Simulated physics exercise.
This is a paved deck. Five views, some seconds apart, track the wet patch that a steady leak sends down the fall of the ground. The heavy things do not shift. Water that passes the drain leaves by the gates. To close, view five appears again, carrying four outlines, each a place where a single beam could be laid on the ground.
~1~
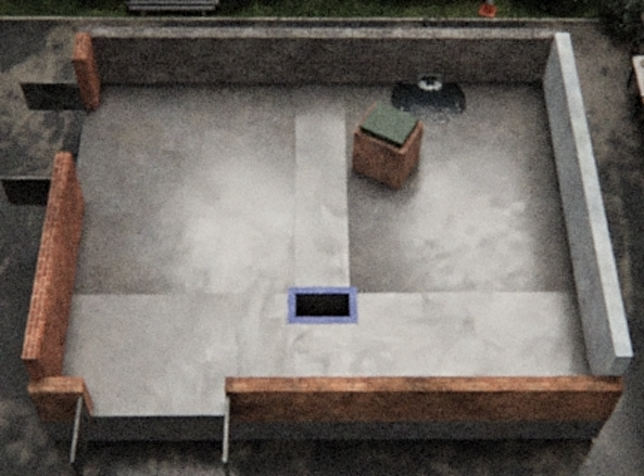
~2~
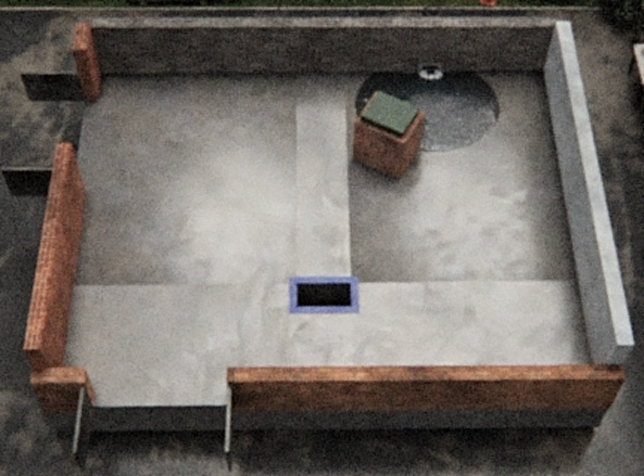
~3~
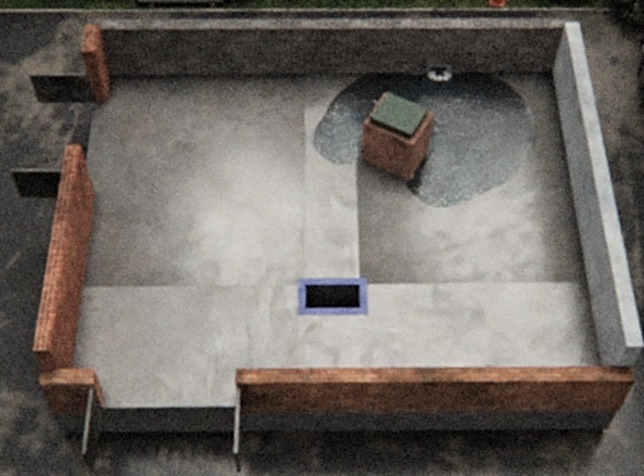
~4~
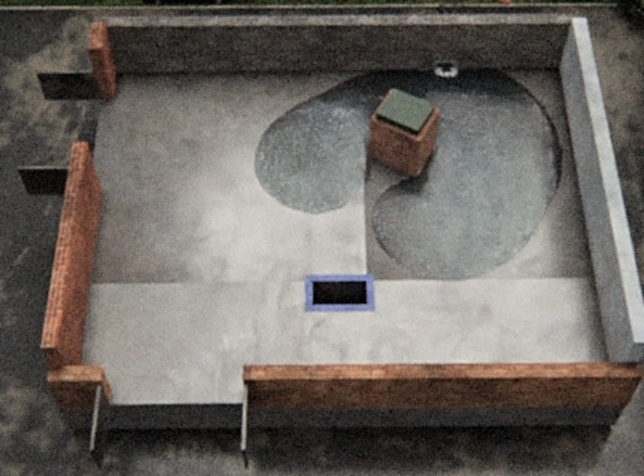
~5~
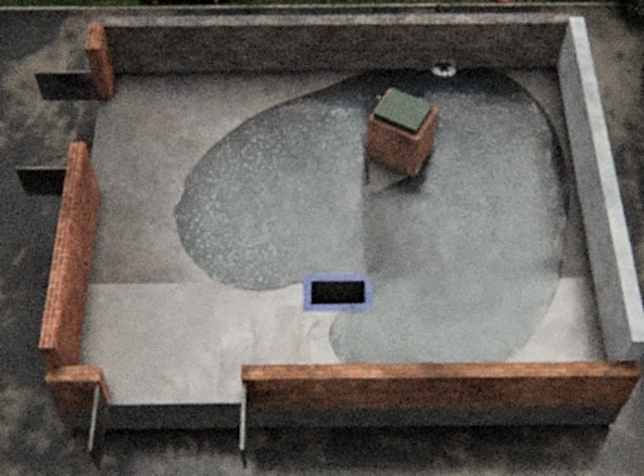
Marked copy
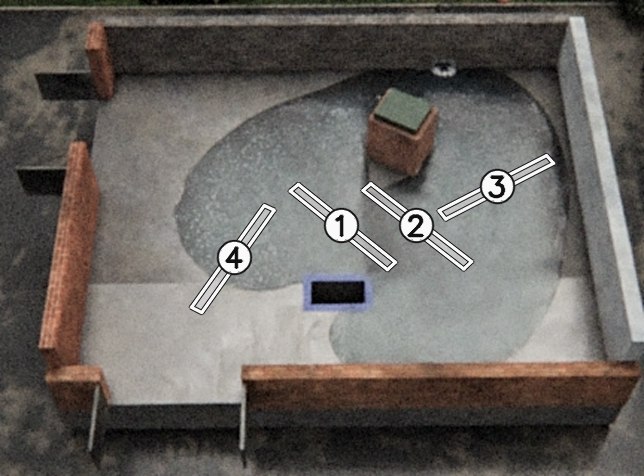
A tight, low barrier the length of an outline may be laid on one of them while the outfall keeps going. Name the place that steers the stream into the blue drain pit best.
Place 3.
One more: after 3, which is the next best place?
Here it is place 4.
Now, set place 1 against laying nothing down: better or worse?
Worse.
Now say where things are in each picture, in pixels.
The first picture shows outfall at (429, 78); blue drain pit at (323, 305); open gate at (161, 402); open gate at (91, 154); front seen at (436, 120), 2 % of the ground wet; blue drain pit still dry.
The second picture shows front seen at (446, 146), 7 % of the ground wet; blue drain pit still dry.
The third picture shows front seen at (440, 199), 14 % of the ground wet; blue drain pit still dry.
The fourth picture shows front seen at (442, 273), 27 % of the ground wet; blue drain pit still dry.
The fifth picture shows front seen at (348, 348), 51 % of the ground wet; blue drain pit taking water.
On the marked copy, 1 from (294, 187) to (391, 265); 2 from (366, 187) to (467, 265); 3 from (442, 214) to (550, 159); 4 from (196, 309) to (269, 207).
Choosing 1, about 2 % of the stream goes into the blue drain pit, about 97 % out by the gates.
Choosing 2, about 3 % of the stream goes into the blue drain pit, about 96 % out by the gates.
Choosing 3, about 26 % of the stream goes into the blue drain pit, about 72 % out by the gates.
Choosing 4, about 13 % of the stream goes into the blue drain pit, about 86 % out by the gates.
